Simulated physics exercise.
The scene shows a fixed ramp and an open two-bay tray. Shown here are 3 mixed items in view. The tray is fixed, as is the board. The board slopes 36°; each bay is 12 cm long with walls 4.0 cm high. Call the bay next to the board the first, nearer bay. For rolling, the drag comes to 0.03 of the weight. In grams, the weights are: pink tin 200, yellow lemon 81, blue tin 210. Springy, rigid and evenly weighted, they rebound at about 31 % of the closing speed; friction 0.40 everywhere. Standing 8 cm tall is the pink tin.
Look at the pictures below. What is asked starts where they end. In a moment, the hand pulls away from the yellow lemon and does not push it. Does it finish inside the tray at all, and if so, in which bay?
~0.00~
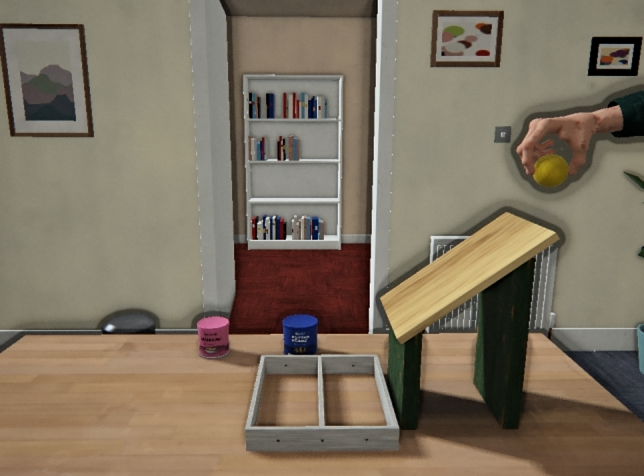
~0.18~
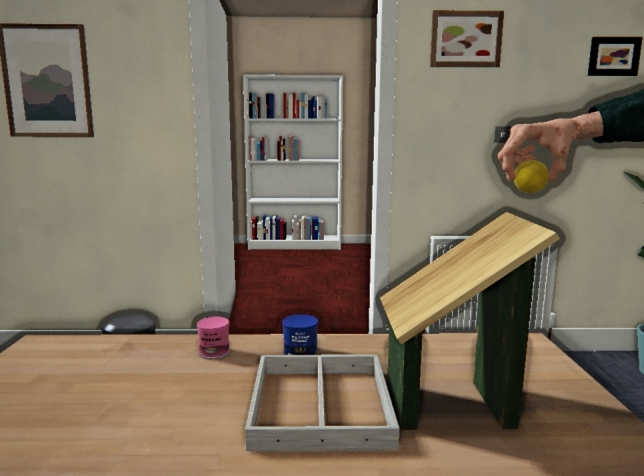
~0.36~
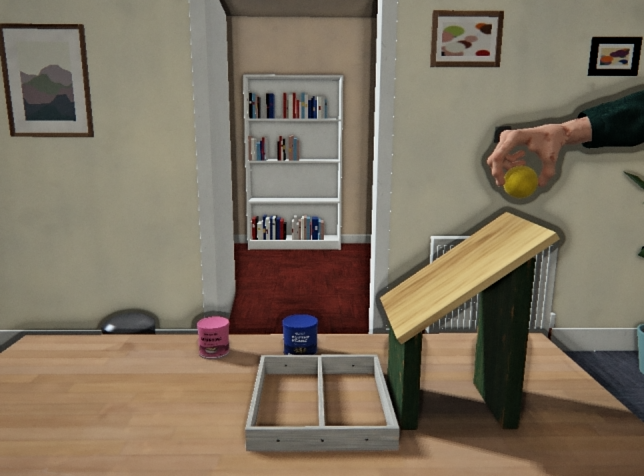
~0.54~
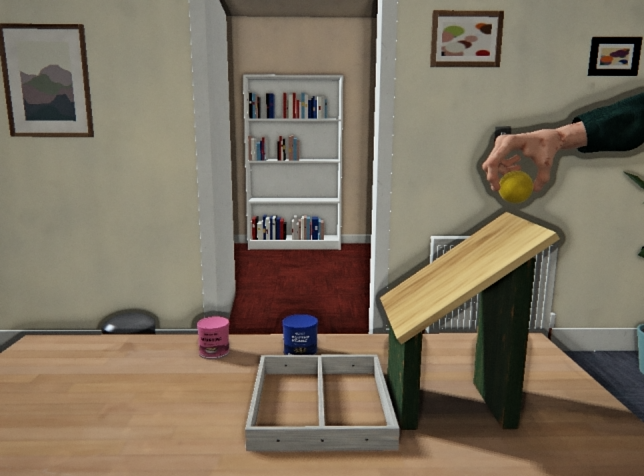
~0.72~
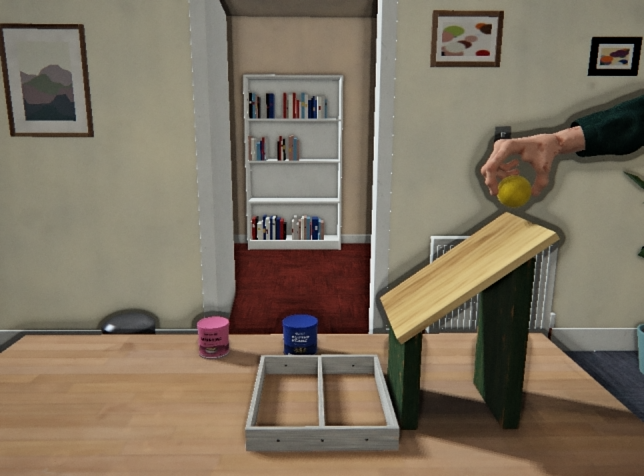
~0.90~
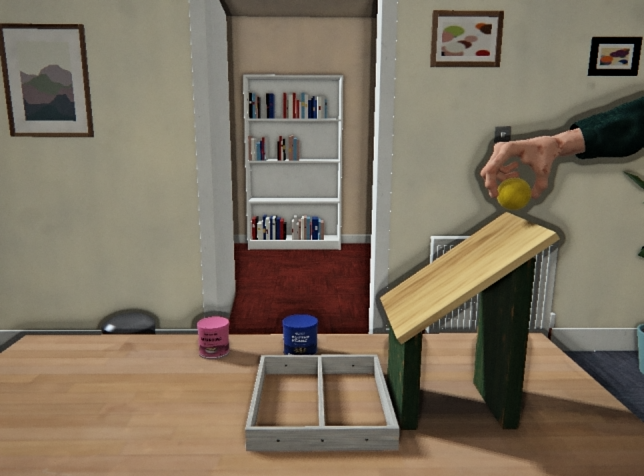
Yes, in the second bay.
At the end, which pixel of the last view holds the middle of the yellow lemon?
About (303, 392).
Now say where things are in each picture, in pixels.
In the first frame, 7 cm still to go; yellow lemon (551, 171); pink tin (214, 338).
In the second frame, 4 cm still to go; yellow lemon (531, 177); pink tin (214, 338).
In the third frame, 2 cm still to go; yellow lemon (521, 182); pink tin (214, 338).
In the fourth frame, 1 cm still to go; yellow lemon (516, 187); pink tin (214, 338).
Poised above the slant; yellow lemon (514, 191); pink tin (214, 338), in the fifth frame.
Poised above the slant; yellow lemon (514, 194); pink tin (214, 338), in the sixth frame.
After 1.30 s, yellow lemon near (430, 269).
After 1.50 s, it is in the farther bay; yellow lemon near (295, 392).
At rest (2.1 s), it is in the farther bay; the bystanders in place, give or take 4 cm. Seen from the same camera at the end, yellow lemon near (303, 393).
